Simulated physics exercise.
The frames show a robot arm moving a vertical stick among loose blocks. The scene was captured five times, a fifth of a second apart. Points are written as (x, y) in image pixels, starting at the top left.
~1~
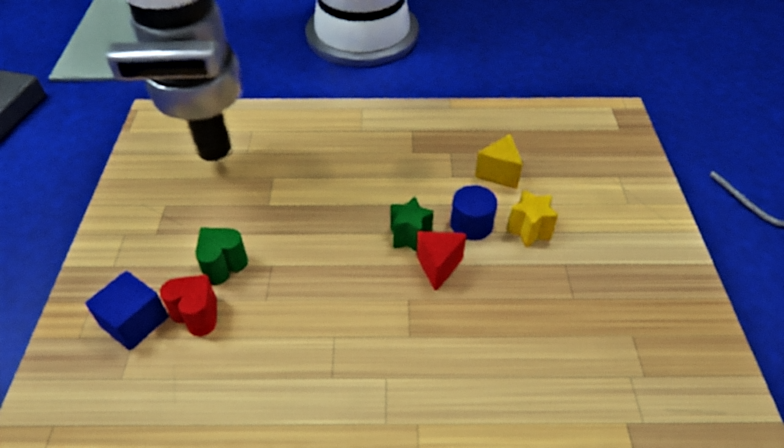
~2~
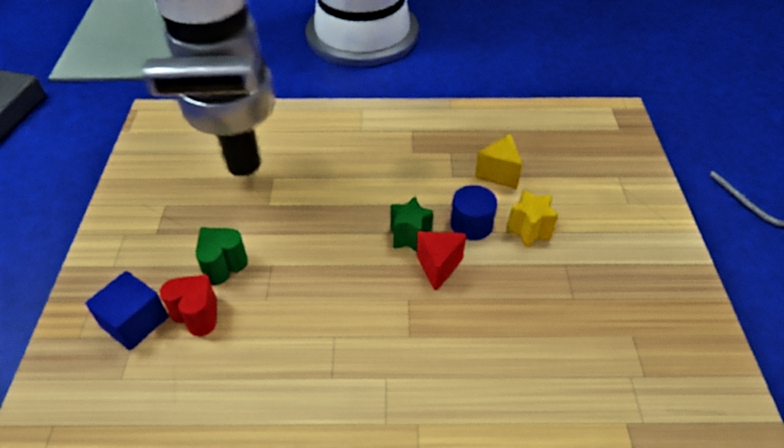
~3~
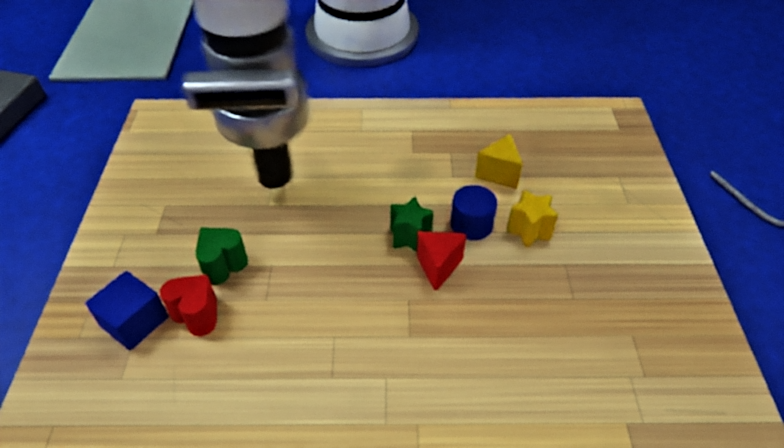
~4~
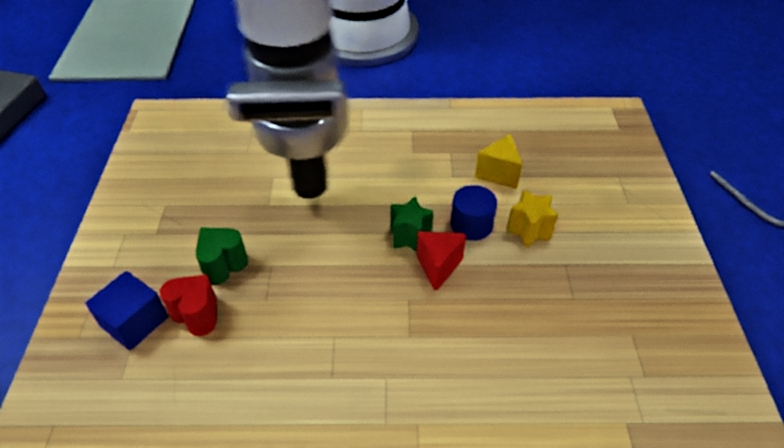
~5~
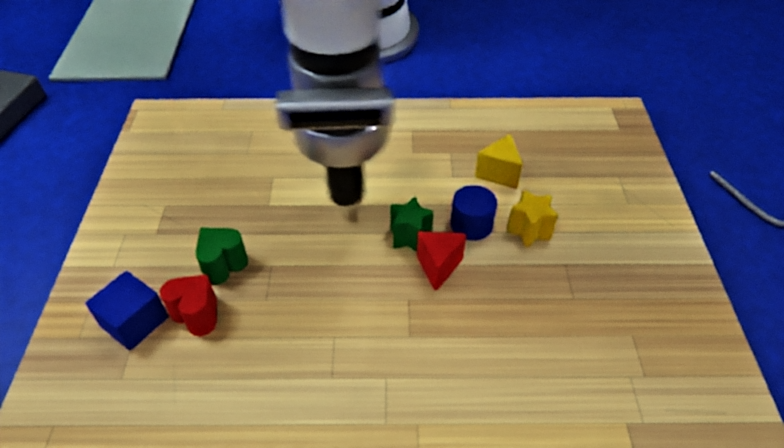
A robot arm holding a vertical black stick moves from the upper left of a wooden board rightward and slightly downward, above the green and red hearts and blue cube. It draws near the left side of the green star, while all the loose blocks, including the red and yellow triangular ones, stay still.
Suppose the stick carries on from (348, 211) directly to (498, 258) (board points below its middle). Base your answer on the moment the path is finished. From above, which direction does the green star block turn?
It swings round anticlockwise.
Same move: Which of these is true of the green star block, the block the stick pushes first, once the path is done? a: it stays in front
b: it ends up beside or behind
That would be a.
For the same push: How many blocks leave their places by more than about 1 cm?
The number will come to 3 or more.
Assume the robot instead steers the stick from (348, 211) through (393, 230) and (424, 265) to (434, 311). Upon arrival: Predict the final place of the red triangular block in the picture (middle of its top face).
By then it is at (475, 286).
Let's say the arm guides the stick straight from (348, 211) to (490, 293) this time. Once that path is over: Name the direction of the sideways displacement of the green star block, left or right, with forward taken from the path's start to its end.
It moves off to the left.
The first path, step by step. One third of the way, stick at (398, 210); green star block at (435, 217).
Two thirds of the way, stick at (448, 225); green star block at (480, 232), turned 35° anticlockwise; red triangular block at (450, 257), turned 15° clockwise; blue disc at (480, 199).
At the end, stick at (501, 242); green star block at (536, 250), turned 30° anticlockwise; red triangular block at (450, 257), turned 15° clockwise; blue disc at (491, 198); yellow star block still.
